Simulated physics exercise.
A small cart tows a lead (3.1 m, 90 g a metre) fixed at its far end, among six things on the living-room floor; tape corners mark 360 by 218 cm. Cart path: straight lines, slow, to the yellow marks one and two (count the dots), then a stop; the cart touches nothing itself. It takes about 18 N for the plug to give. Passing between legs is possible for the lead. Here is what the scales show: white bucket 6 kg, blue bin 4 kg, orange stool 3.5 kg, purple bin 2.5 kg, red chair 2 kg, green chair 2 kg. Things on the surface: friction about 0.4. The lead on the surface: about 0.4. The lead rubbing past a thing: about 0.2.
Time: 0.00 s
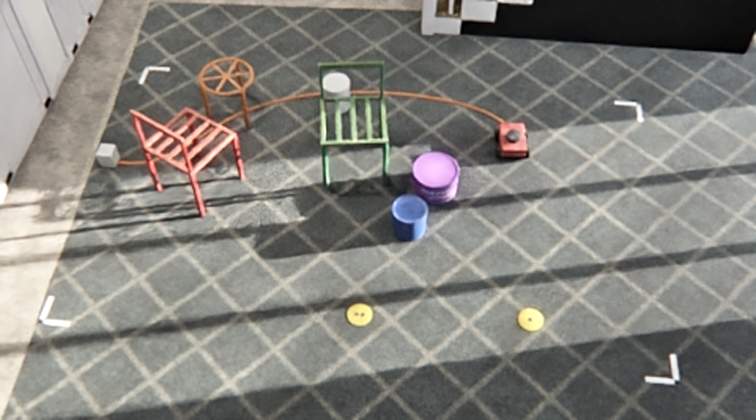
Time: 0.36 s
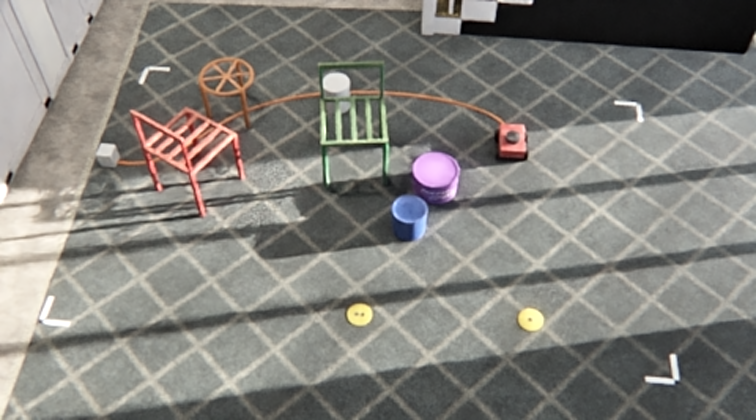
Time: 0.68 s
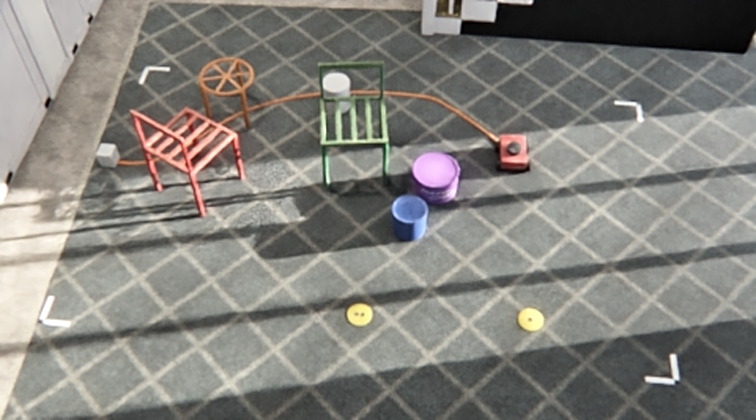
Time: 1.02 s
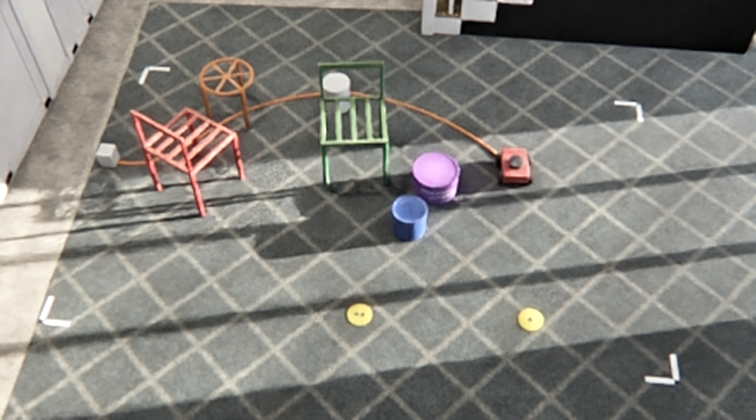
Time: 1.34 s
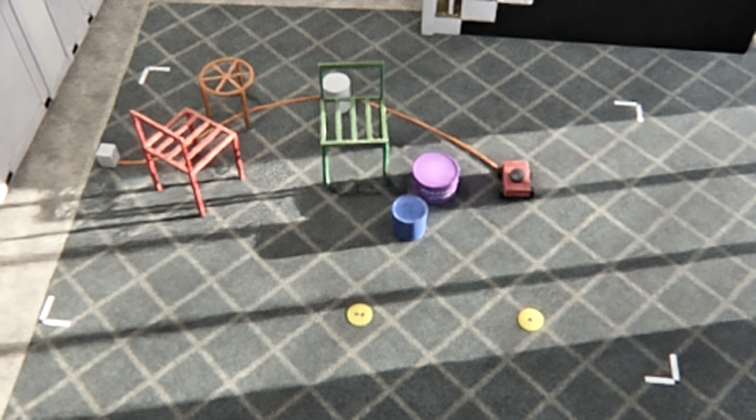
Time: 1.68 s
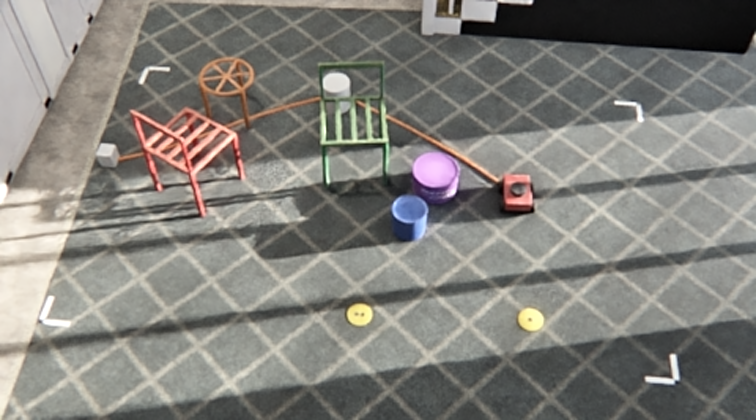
At first, a small red cart sits to the right of a purple bin on a patterned floor, its orange lead curving behind a green chair. The cart then moves steadily a short way toward the viewer, and the lead draws straighter, slanting down to it, while the chairs, stool and bins stay still.
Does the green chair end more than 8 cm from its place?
It remains in position.
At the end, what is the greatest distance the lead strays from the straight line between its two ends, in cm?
50 cm.
After 3.1 s, cart at (524, 257), plug out; nothing else has moved.
After 4.5 s, cart at (519, 318), plug out; nothing else has moved.
After 6.0 s, cart at (431, 315), plug out; nothing else has moved.
After 7.4 s, cart at (360, 313), plug out; nothing else has moved.
After 7.8 s, cart at (360, 313), plug out; green chair 0 cm off its start at (354, 119).
